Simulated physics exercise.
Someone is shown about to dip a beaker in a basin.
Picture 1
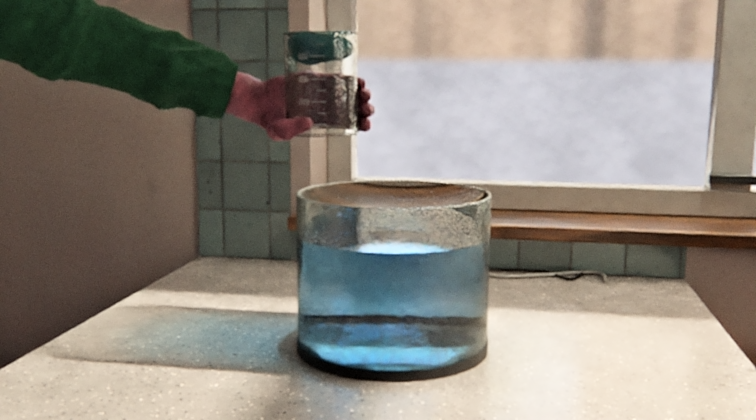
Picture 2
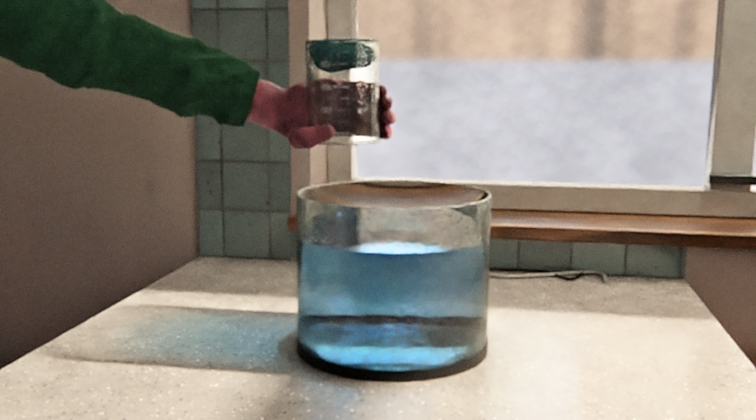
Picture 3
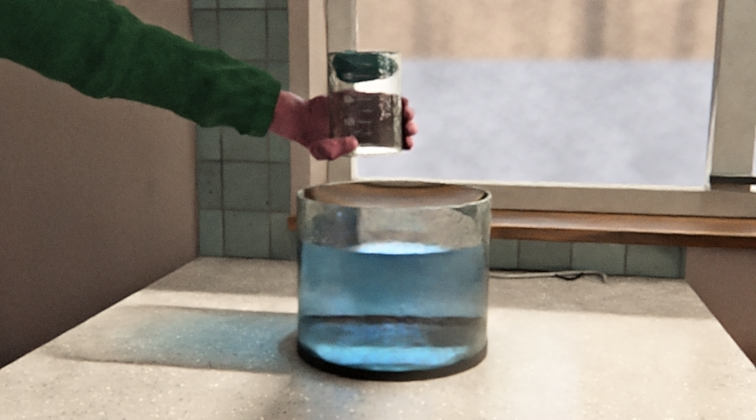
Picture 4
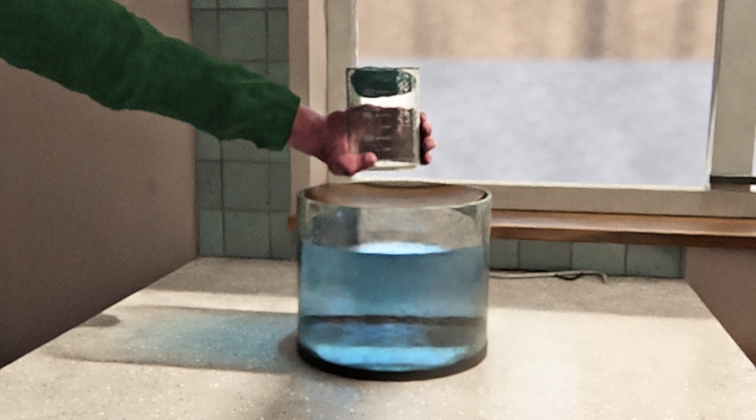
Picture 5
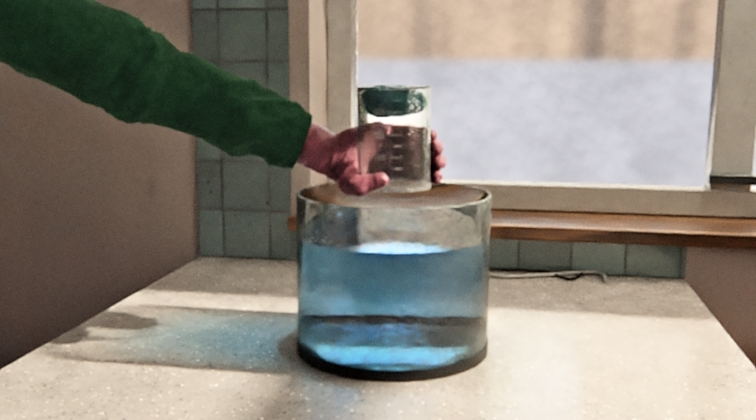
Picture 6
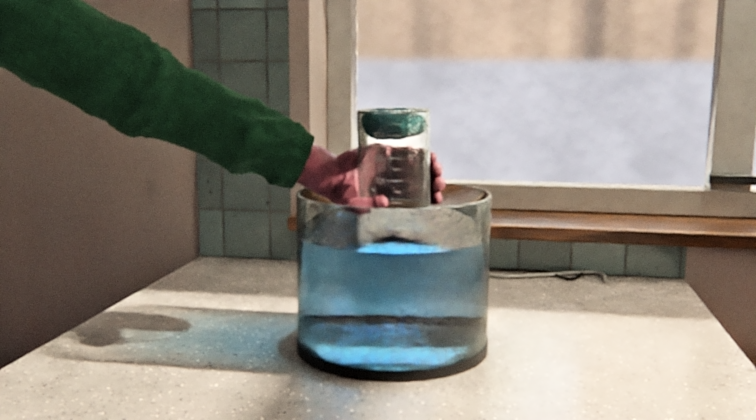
The clip opens with a green-sleeved arm holding an upside-down beaker, something greenish tucked inside its top, above a round glass basin of blue water by a window. The hand moves the beaker to the right and downward, then lowers it more steeply until it is just over the water's surface.
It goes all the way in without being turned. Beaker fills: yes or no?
No.
Shortly, the beaker enters the water.
Then, air is trapped inside and holds the level down.
At the finish, the beaker is under, still full of air, and the tissue is dry.
